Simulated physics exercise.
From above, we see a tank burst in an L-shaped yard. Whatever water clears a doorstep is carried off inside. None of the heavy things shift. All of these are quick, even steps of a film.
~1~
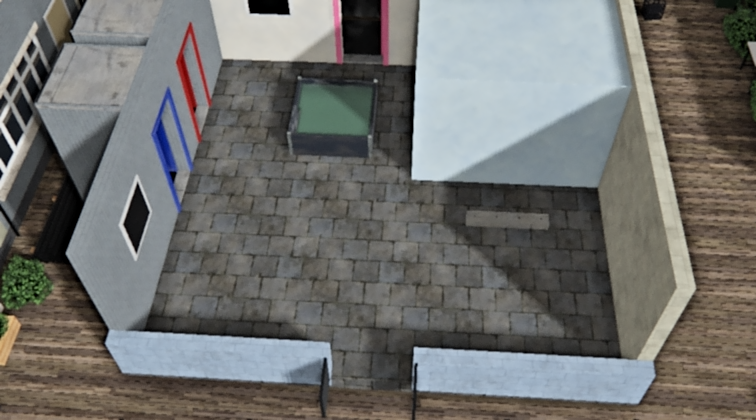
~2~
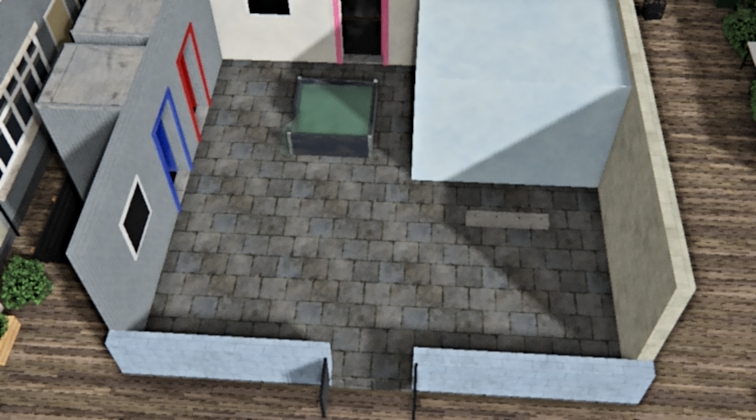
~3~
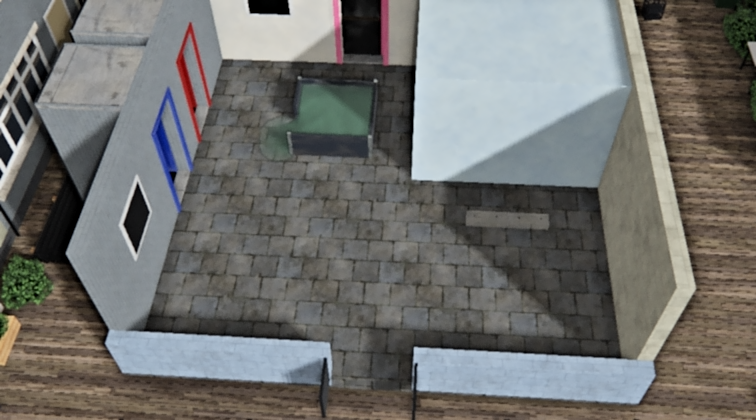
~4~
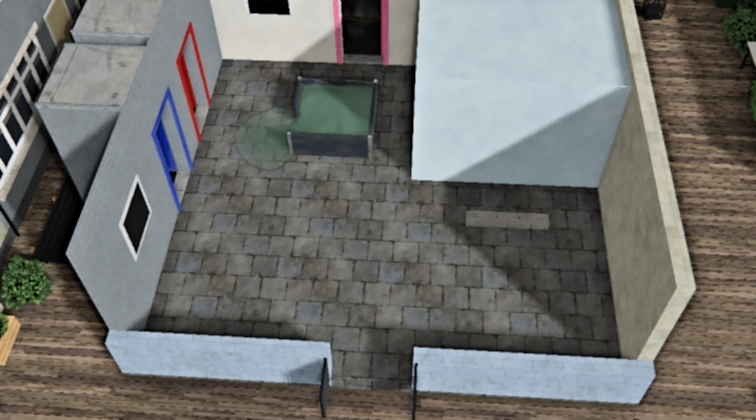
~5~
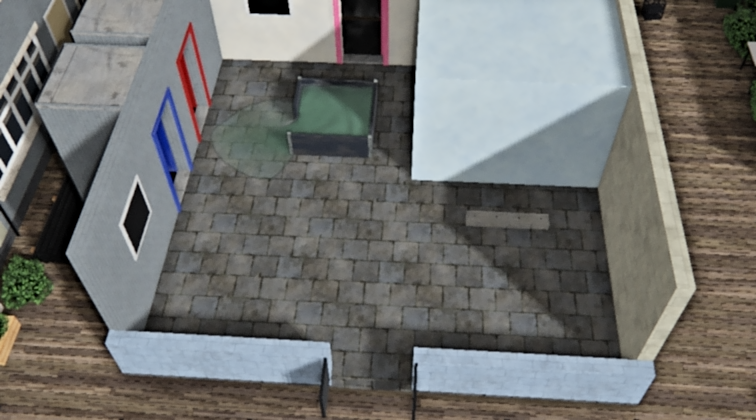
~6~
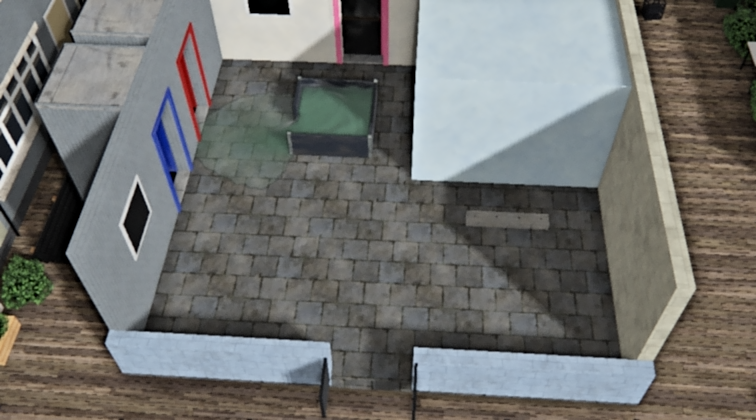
Greenish water pouring from the left side of a still, square tank, then spreading leftward in a thinning sheet over grey paving.
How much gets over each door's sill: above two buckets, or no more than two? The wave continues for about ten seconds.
Blue door: More than two buckets; pink door: Two buckets or fewer; red door: More than two buckets.
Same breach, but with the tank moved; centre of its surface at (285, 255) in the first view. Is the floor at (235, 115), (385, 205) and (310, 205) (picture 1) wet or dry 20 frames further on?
Point by point: Swamped; still bare; still bare.
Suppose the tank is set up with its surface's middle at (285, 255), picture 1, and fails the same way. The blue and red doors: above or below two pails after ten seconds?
In that case the blue door remains beneath it and the red door remains beneath it.
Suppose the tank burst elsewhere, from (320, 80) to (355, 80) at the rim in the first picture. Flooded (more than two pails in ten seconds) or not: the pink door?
Pink door: Exceeds it.
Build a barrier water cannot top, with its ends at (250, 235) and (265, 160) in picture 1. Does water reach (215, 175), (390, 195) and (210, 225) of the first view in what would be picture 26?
In turn: Under water, no water, wet.
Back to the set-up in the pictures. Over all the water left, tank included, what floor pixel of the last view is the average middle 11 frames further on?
Centre: Close to (291, 136).
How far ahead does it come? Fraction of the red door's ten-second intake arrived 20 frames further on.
Share by then: About 65 in a hundred.
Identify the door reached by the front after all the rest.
That's the pink door.
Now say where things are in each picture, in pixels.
The first frame shows the water tank at (334, 110) is whole and still.
In the second frame, the front is at a hidden place, out from the gap at (295, 134).
In the third frame, the front is at (269, 124), out from the gap at (296, 134).
In the fourth frame, the front is at (241, 132), out from the gap at (296, 134).
In the fifth frame, water pours out at (295, 134) and has run to (215, 140).
In the sixth frame, the front is at (196, 131), out from the gap at (295, 134).
A moment on, water covers 10 % of the floor; the blue door under two buckets in, the pink door not reached, the red door over two buckets in.
Next, water covers 15 % of the floor; the blue door over two buckets in, the pink door not reached, the red door far over two buckets in.
Then, water covers 25 % of the floor; the blue door over two buckets in, the pink door not reached, the red door far over two buckets in.
Later, water covers 35 % of the floor; the blue door far over two buckets in, the pink door wet at the sill, nothing in, the red door far over two buckets in.
In the end, water covers 50 % of the floor; the blue door far over two buckets in, the pink door wet at the sill, nothing in, the red door far over two buckets in.
